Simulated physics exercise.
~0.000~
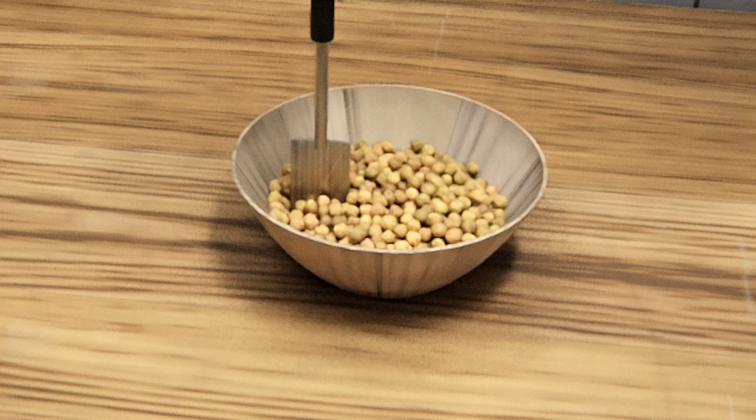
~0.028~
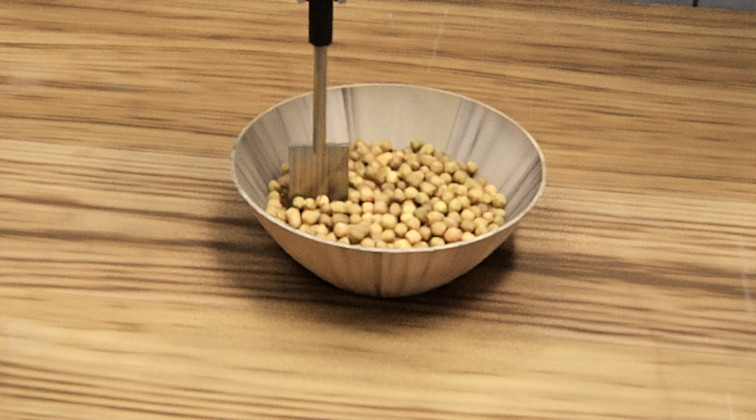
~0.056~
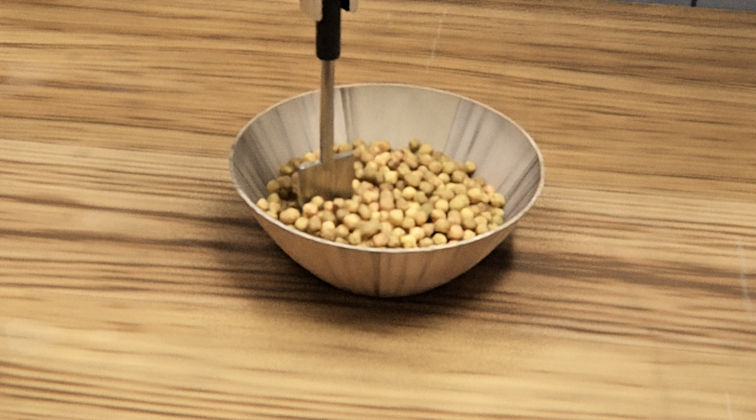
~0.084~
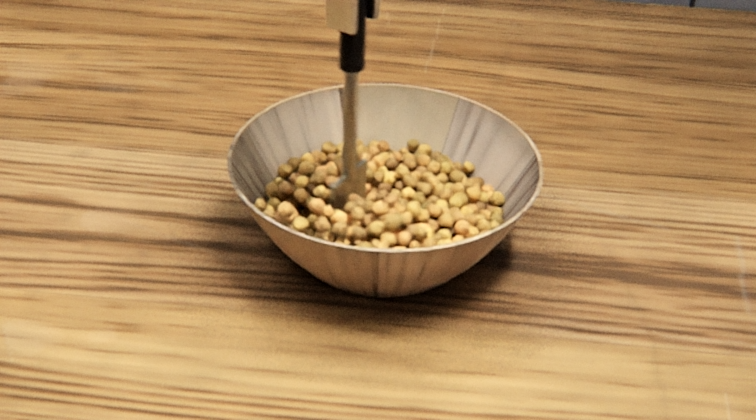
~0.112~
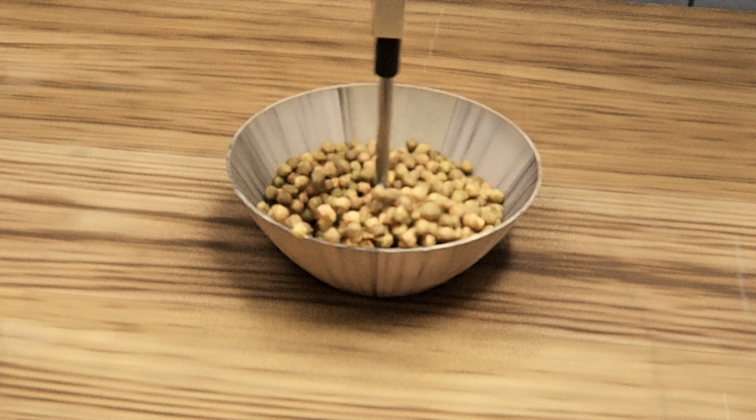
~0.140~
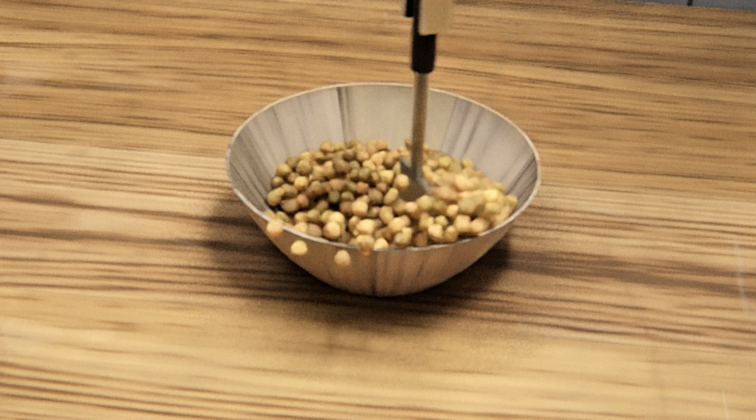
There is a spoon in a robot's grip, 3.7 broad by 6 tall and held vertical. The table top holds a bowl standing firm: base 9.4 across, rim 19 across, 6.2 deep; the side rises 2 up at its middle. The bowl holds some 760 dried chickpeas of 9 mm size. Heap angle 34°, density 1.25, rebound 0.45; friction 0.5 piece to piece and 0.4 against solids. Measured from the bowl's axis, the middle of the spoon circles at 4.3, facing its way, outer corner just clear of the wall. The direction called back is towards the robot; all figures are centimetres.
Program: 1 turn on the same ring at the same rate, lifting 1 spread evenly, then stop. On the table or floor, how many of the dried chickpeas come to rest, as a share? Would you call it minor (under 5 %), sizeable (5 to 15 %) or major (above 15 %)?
I would call it major.
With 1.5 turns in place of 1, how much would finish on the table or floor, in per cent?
35 %.
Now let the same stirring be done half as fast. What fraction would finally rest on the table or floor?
It would come to around 5 percent.
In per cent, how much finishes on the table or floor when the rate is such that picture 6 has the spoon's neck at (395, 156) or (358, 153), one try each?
First try: Around 20 %; second try: Around 5 %.
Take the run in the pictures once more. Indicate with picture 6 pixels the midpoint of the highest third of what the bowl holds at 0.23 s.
Centre estimate: Approx. (467, 152) px.
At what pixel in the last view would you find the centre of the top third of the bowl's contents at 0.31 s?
I'd point to about (347, 126).
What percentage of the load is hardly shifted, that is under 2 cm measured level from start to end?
Roughly 15 percent of the load.
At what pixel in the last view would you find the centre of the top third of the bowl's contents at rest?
Roughly at pixel (332, 215).
After 0.23 s, 208° round, highest piece 11 above the table; 680 in the bowl, 4 on the table or floor, 76 in flight or on the tool.
After 0.31 s, 296° round, highest piece 11 above the table; 622 in the bowl, 60 on the table or floor, 78 in flight or on the tool.
After 0.56 s, 0° round, highest piece 6 above the table; 556 in the bowl, 202 on the table or floor, 2 in flight or on the tool.
After 1.26 s, 0° round, highest piece 5 above the table; 556 in the bowl, 204 on the table or floor.
In the end, 556 in the bowl, 204 on the table or floor. That is 27 % on the table or floor.
